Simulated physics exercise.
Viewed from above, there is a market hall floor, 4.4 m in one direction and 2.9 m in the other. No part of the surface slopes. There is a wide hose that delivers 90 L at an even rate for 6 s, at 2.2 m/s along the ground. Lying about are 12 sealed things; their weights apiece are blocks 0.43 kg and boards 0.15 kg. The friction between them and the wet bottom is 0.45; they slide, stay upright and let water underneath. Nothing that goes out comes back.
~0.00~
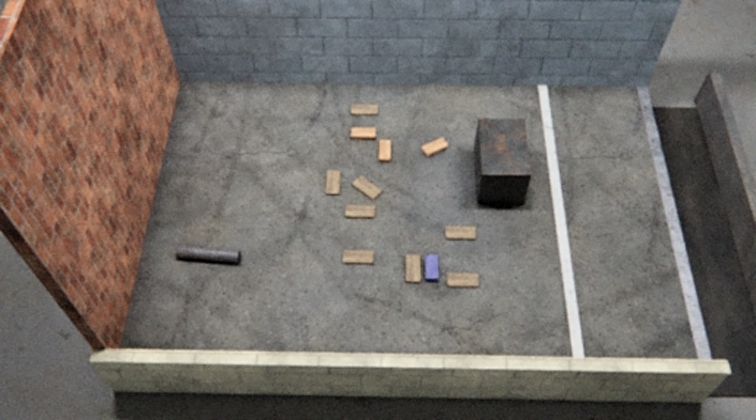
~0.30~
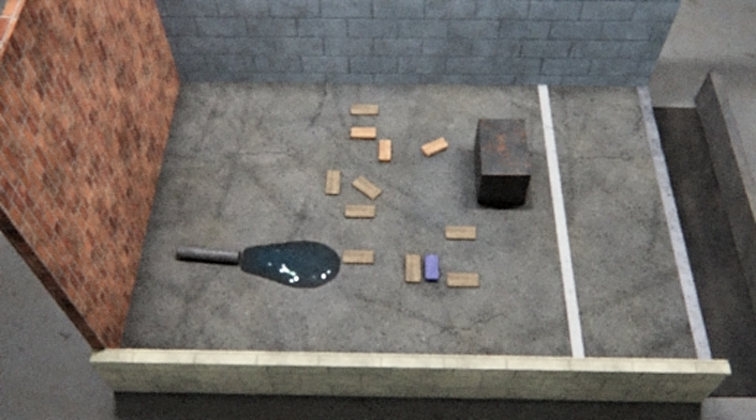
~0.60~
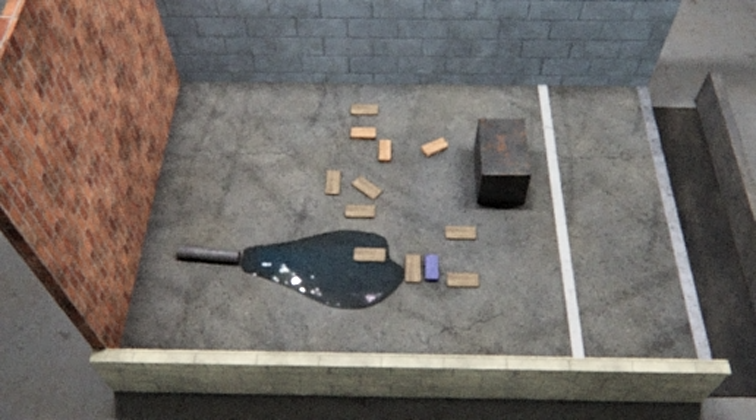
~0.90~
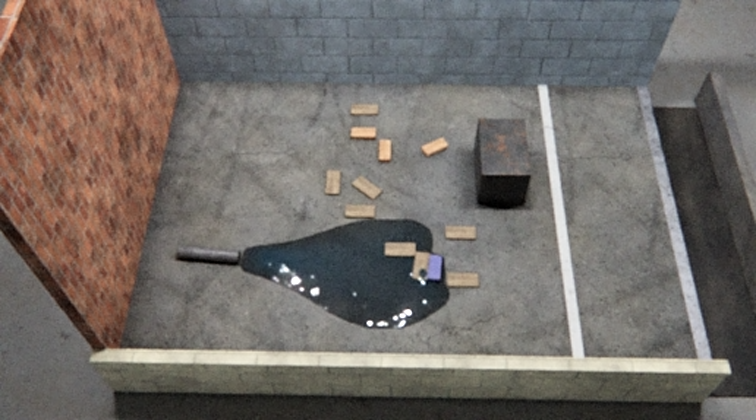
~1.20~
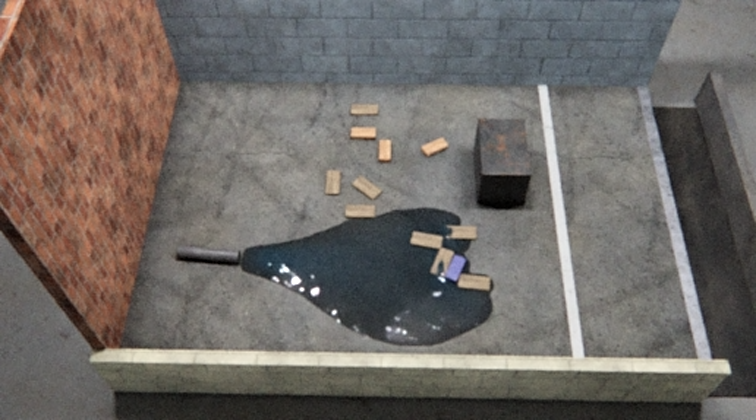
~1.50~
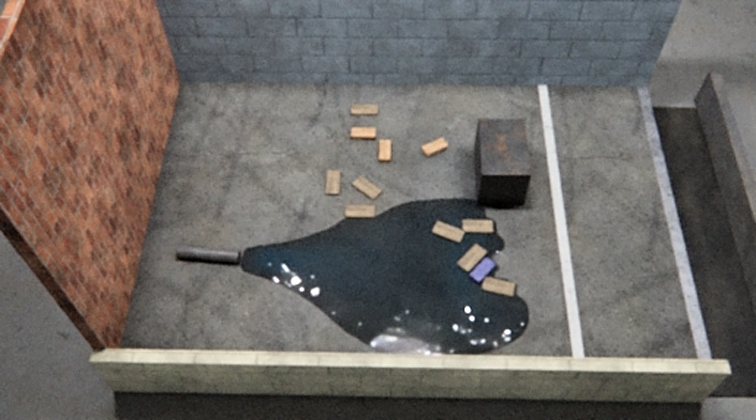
Dark water pouring from a hose and spreading rightward across a walled floor, pushing several small blocks, including a blue one.
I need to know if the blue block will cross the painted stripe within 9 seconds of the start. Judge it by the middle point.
Beyond it by then.
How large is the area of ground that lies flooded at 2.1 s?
Flooded: Near 2.5 m2.
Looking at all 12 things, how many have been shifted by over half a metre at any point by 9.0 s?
5 of them.
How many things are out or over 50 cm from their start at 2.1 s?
I make it 5 by then.
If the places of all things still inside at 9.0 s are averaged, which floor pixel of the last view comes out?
Roughly at (402, 157).
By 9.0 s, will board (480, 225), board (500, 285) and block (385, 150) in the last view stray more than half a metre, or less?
Item one exceeds it, item two exceeds it, item three falls below it.
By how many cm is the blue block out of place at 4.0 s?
Shift by then: About 120 cm.
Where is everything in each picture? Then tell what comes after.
The first picture shows the blue block at (432, 267), on the bottom; 0.0 m2 under water; 0 of 12 have shifted.
The second picture shows the blue block at (432, 267), on the bottom; water covers 0.2 m2; 0 of 12 have shifted.
The third picture shows the blue block at (432, 267), on the bottom; water covers 0.6 m2; 1 of 12 have shifted.
The fourth picture shows the blue block at (435, 267), on the bottom; 1.0 m2 under water; 2 of 12 have shifted.
The fifth picture shows the blue block at (455, 268), on the bottom, 19 cm from its start; water covers 1.4 m2; 4 of 12 have shifted.
The sixth picture shows the blue block at (483, 269), on the bottom, 41 cm from its start; 1.8 m2 under water; 5 of 12 have shifted.
After 2.1 s the blue block is near (518, 277), 0.7 m from its start, aground; 0 of 12 are over the mark; 2 afloat.
After 4.0 s the blue block is near (589, 286), 1.3 m from its start, aground; 5 of 12 are over the mark; 3 afloat.
After 6.3 s the blue block is near (655, 285), 1.8 m from its start, aground; 5 of 12 are over the mark; 1 afloat.
After 9.0 s the blue block has gone out; 5 of 12 are over the mark; 0 afloat.
